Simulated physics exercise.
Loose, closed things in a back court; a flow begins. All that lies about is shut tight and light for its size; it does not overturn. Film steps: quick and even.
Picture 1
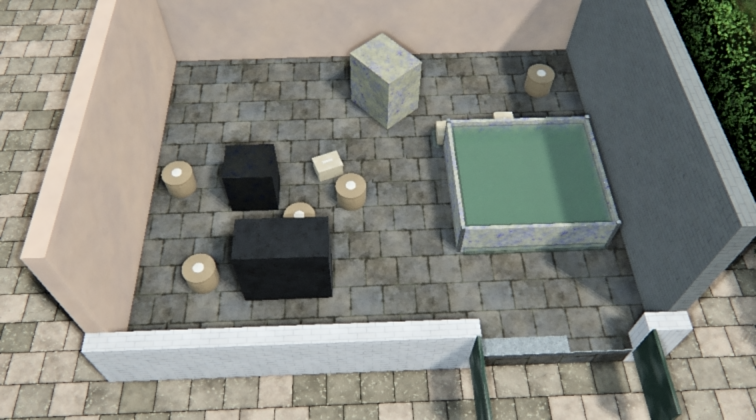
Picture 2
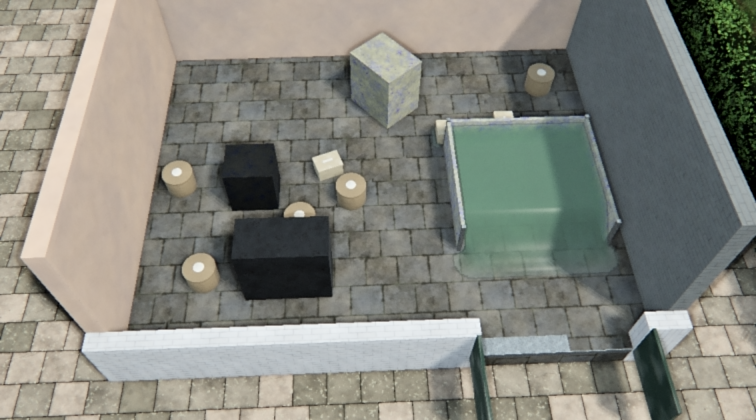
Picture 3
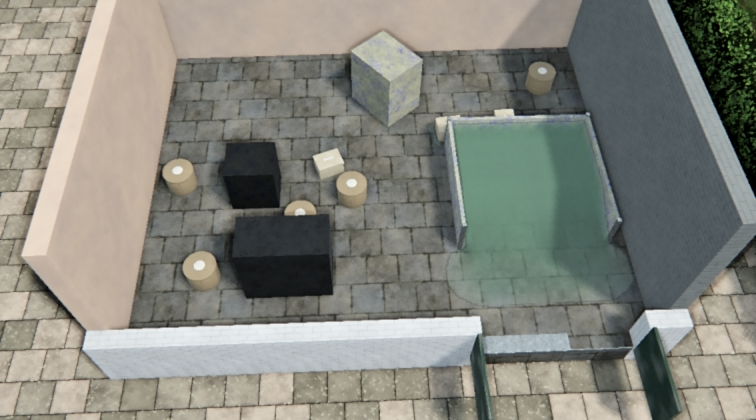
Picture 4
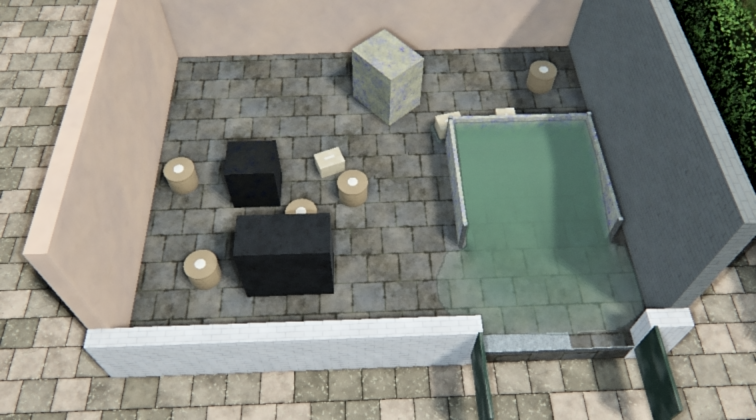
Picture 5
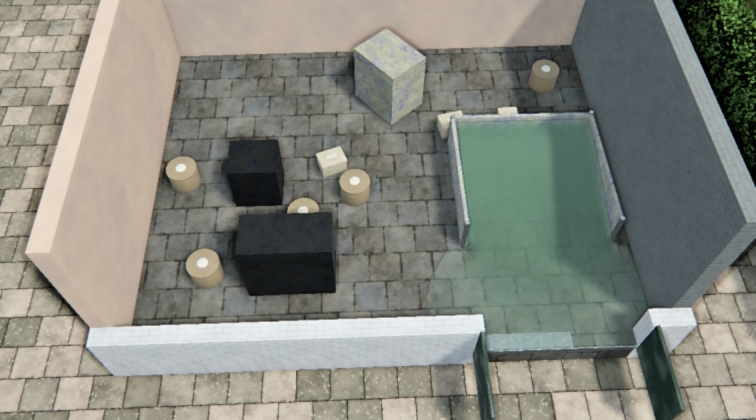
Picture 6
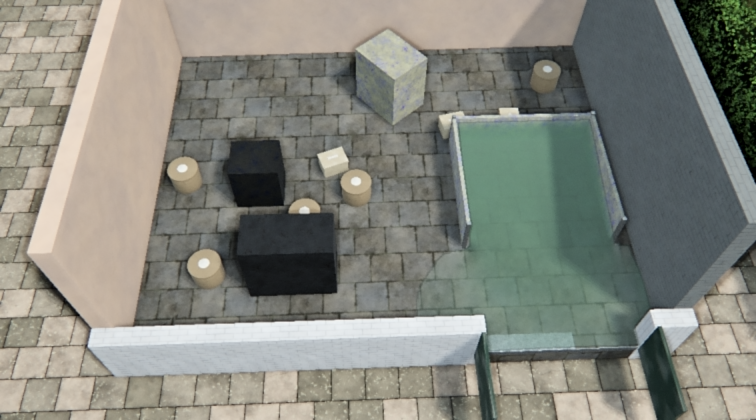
Green water spreads from the open front of a walled tank across the paved courtyard floor.
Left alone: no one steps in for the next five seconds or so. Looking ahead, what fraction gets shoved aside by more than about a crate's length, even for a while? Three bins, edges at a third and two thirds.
The things swept well aside make up a smaller part than a third.
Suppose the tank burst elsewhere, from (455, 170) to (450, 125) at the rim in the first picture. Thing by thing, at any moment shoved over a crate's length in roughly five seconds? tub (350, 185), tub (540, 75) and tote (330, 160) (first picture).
In turn: Moved that far, stayed within it, moved that far.
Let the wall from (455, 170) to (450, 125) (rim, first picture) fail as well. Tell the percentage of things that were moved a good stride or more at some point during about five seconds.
Estimate: Some 60 per cent.
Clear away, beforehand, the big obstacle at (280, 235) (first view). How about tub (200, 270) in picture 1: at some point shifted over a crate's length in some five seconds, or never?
Outcome: Knocked well away.
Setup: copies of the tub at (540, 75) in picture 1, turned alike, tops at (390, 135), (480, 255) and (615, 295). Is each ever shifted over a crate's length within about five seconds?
One after the other: Less than that, pushed that far, pushed that far.
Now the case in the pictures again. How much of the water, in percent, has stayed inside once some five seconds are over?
I'd estimate some 36 percent of the water stays.
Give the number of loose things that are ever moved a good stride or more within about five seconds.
So, 0 of them.
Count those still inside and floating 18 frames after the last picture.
By my tally, 0.
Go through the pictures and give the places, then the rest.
A tote at (450, 128), on the bottom; a tote at (505, 121) rests on the ground; 0 of 8 have shifted, in the first frame.
A tote at (450, 127) rests on the ground; a tote at (505, 121) rests on the ground; 0 of 8 have shifted, in the second frame.
A tote at (450, 124) rests on the ground, close to its start; a tote at (506, 119) rests on the ground; 0 of 8 have shifted, in the third frame.
A tote at (450, 120) rests on the ground, close to its start; a tote at (507, 118) rests on the ground; 1 of 8 have shifted, in the fourth frame.
A tote at (452, 120) rests on the ground, close to its start; a tote at (509, 117), on the bottom; 1 of 8 have shifted, in the fifth frame.
A tote at (454, 120) rests on the ground, close to its start; a tote at (510, 117), on the bottom; 1 of 8 have shifted, in the sixth frame.
A moment on, 0 of 8 are well off their spots; 0 afloat.
Next, 0 of 8 are well off their spots; 0 afloat.
Later, 0 of 8 are well off their spots; 0 afloat.
In the end, 0 of 8 are well off their spots, and 0 have been at some point; 0 afloat.
